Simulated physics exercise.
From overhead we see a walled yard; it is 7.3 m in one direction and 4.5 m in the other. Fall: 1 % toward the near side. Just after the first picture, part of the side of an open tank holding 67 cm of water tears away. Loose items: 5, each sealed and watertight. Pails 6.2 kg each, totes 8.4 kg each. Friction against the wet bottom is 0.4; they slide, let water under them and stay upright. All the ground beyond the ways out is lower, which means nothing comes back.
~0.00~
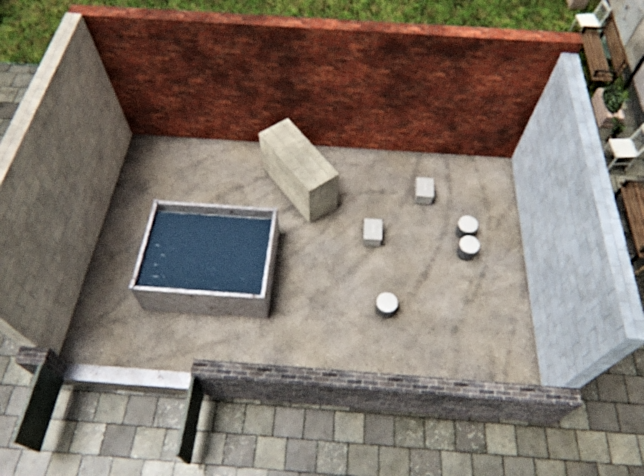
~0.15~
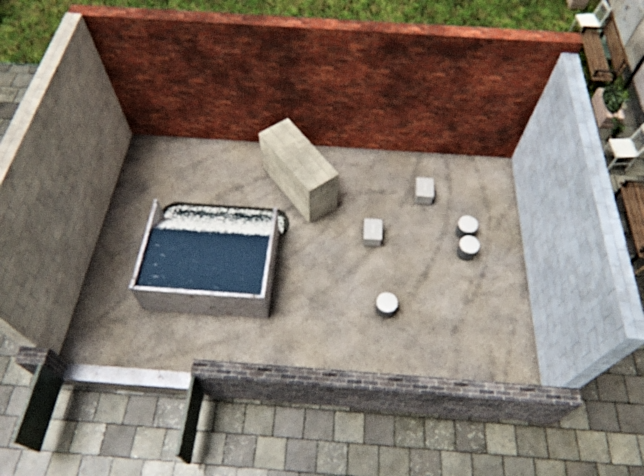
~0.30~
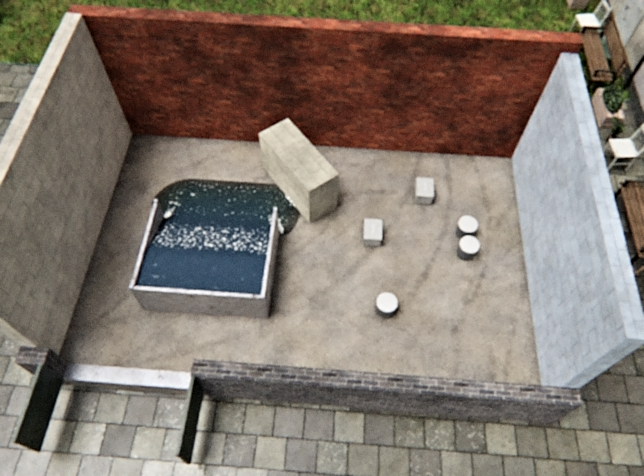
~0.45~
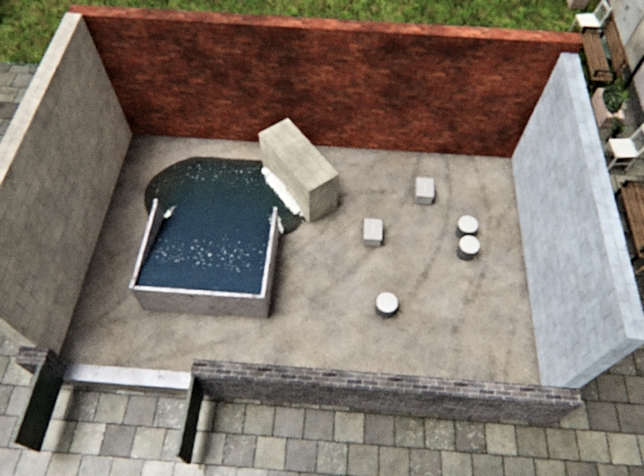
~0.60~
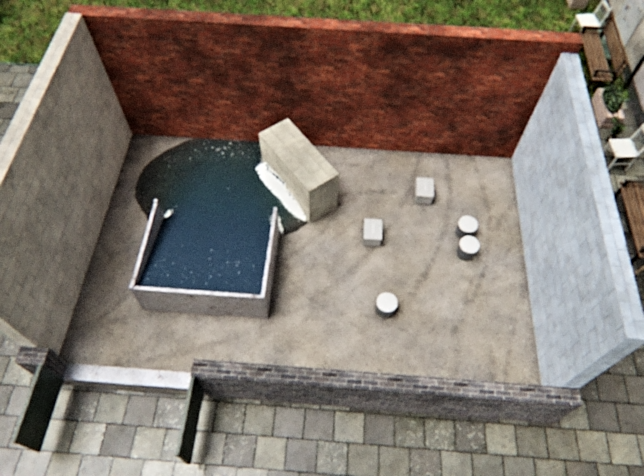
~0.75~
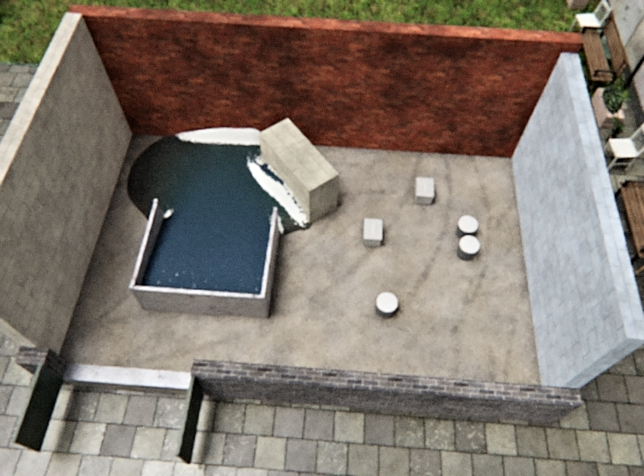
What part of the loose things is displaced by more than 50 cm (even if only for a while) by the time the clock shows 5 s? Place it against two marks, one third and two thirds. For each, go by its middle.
Only a small share, below a third.
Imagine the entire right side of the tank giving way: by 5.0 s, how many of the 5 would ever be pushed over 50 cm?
The answer then is 5.
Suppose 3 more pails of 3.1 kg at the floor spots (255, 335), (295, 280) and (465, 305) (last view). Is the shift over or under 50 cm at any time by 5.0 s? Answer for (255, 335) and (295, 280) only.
First stays inside, then goes beyond.
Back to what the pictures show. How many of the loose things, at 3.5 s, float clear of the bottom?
The count is 0.
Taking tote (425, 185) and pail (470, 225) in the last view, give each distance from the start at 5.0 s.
Going in order, that's 80 cm for one and 0 cm for the other.
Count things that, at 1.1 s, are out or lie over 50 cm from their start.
Result: 0.
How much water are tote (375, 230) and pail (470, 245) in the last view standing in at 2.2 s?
I'd estimate 1 cm for the first and 0 cm for the second.
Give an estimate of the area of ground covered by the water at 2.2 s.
Somewhere about 16 m2, give or take.
After 1.1 s 0 of 5 are over 50 cm from their spots; 0 afloat.
After 2.2 s 0 of 5 are over 50 cm from their spots; 0 afloat.
After 3.5 s 1 of 5 are over 50 cm from their spots; 0 afloat.
After 5.0 s 1 of 5 are over 50 cm from their spots, and 1 have been at some point; 0 afloat.
